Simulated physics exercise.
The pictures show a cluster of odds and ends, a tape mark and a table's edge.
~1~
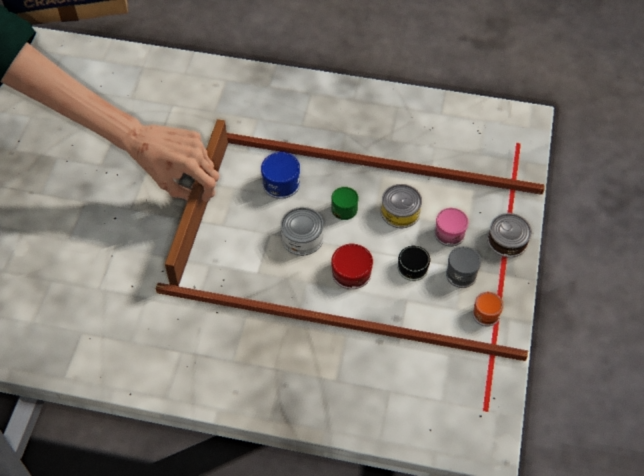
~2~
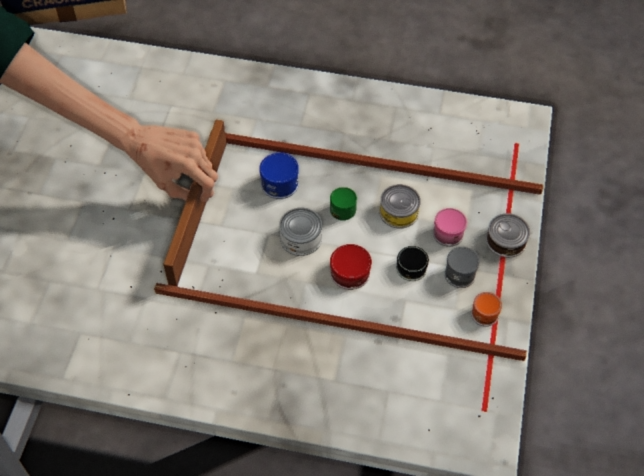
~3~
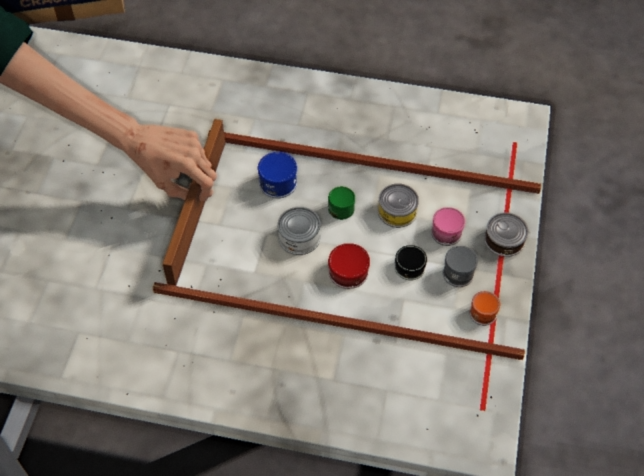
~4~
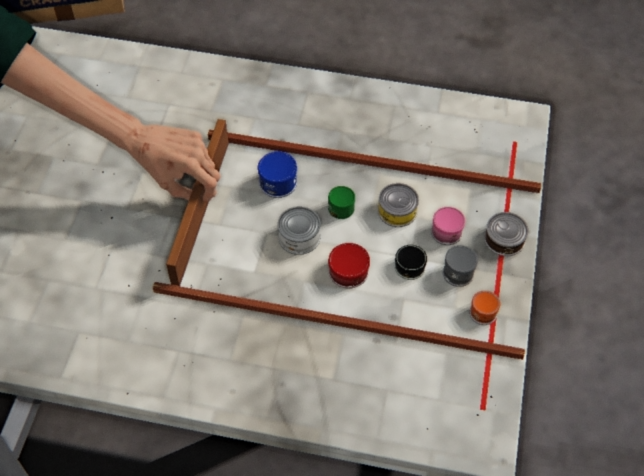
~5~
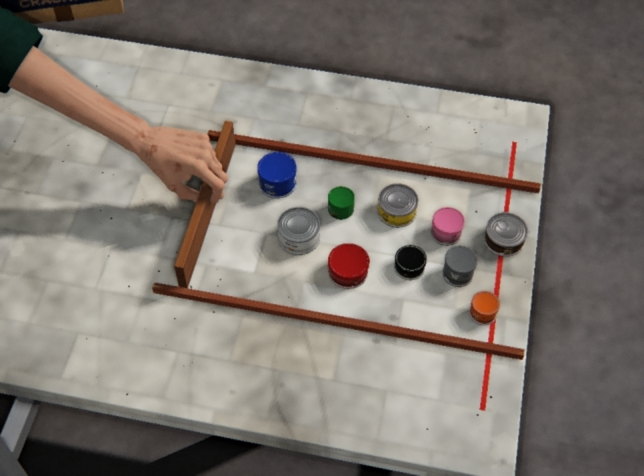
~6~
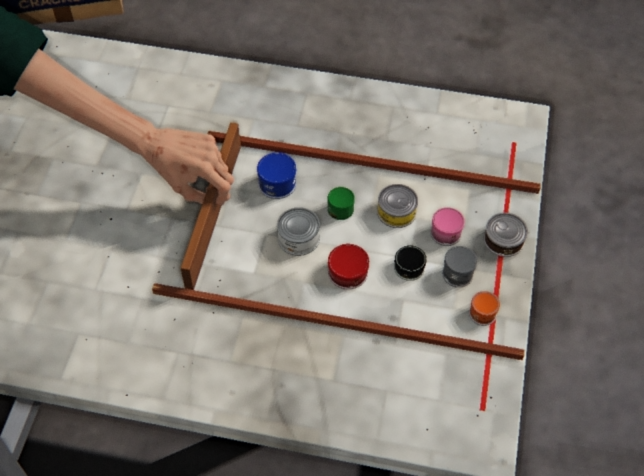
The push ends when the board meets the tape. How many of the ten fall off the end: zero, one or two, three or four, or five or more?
Here the number that fall off is five or more.
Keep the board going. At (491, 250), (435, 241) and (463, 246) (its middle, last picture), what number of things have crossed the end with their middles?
It would be 6, 0 and 1.
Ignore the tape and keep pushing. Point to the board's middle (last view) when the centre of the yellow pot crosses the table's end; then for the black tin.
About (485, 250), and (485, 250) for the other.
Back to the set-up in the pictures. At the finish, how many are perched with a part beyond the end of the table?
3 of them.
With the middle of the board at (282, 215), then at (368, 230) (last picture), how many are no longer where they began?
First 2, then 7.
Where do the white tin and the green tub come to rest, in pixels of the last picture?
Near (522, 265) and (517, 235).
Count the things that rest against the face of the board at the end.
4 of them.
Soon after, none off yet; brown tin at rest near (505, 235); orange tin at rest near (484, 309); grey tin at rest near (459, 267).
Then, none off yet; brown tin moved about its own width near (538, 234); orange tin moved about its own width near (497, 323); grey tin moved well along near (512, 275).
At rest, the number that fall off is five or more; fallen, yellow pot, black tin, pink tin, grey tin, orange tin and brown tin.
